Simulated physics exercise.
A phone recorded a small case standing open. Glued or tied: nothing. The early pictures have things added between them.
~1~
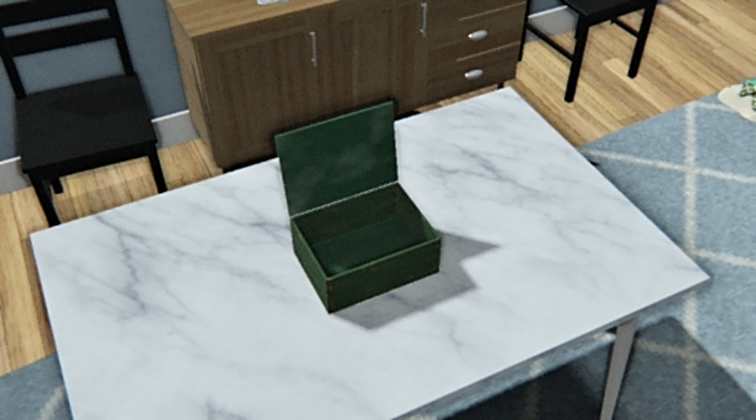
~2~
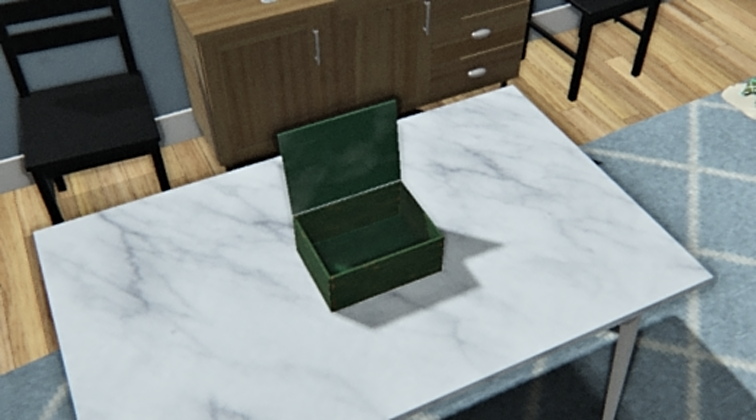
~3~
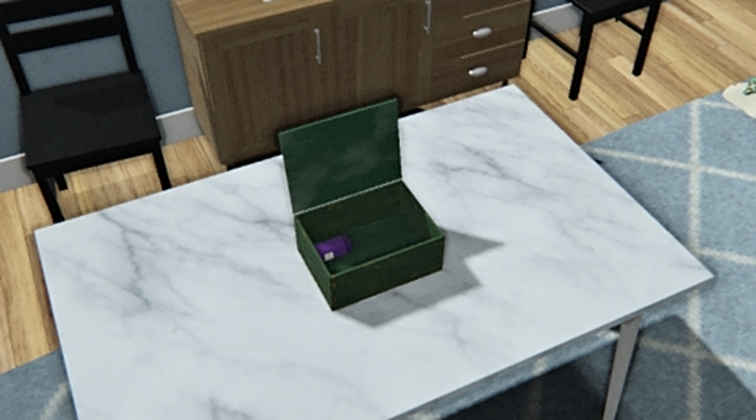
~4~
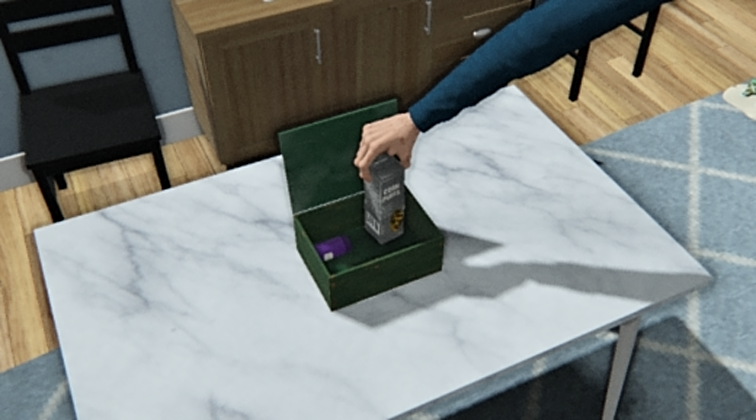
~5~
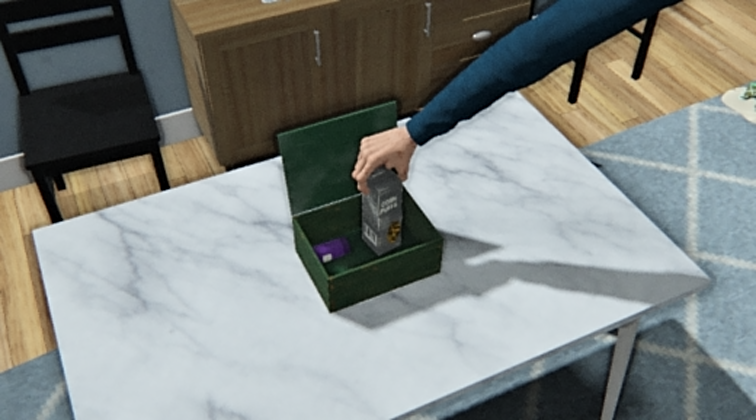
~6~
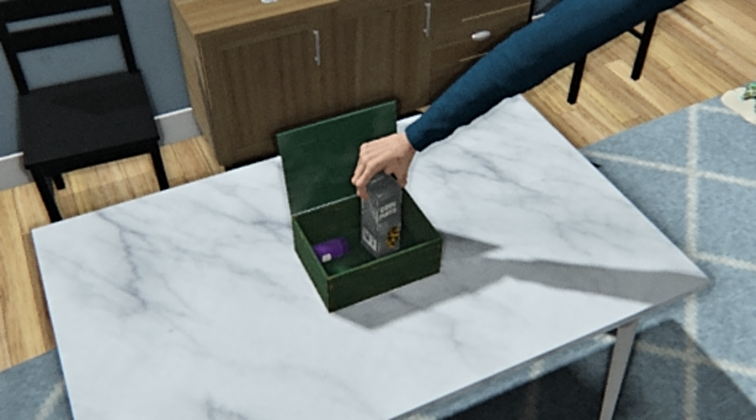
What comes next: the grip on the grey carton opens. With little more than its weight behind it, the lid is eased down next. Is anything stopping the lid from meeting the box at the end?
Yes, the lid is kept from closing.
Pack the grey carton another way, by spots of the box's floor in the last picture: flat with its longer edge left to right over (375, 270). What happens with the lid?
The lid goes all the way down.
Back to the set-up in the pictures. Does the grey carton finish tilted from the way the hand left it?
Result: The grey carton leans over.
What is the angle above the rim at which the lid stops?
Close to 25 degrees.
Then, 1.20 s past the last view, lid starting down.
Then, 1.50 s past the last view, lid 67° above the rim.
Then, 1.80 s past the last view, lid 51° above the rim; grey carton rocked 13° from its first pose near (387, 221).
Then, 2.00 s past the last view, lid 33° above the rim; grey carton rocked 33° from its first pose near (396, 231).
Finally, lid 25° above the rim; down or leaning hard in the box, grey carton; purple shaker still in place. Final places as the last picture's camera would see them, grey carton near (401, 232).
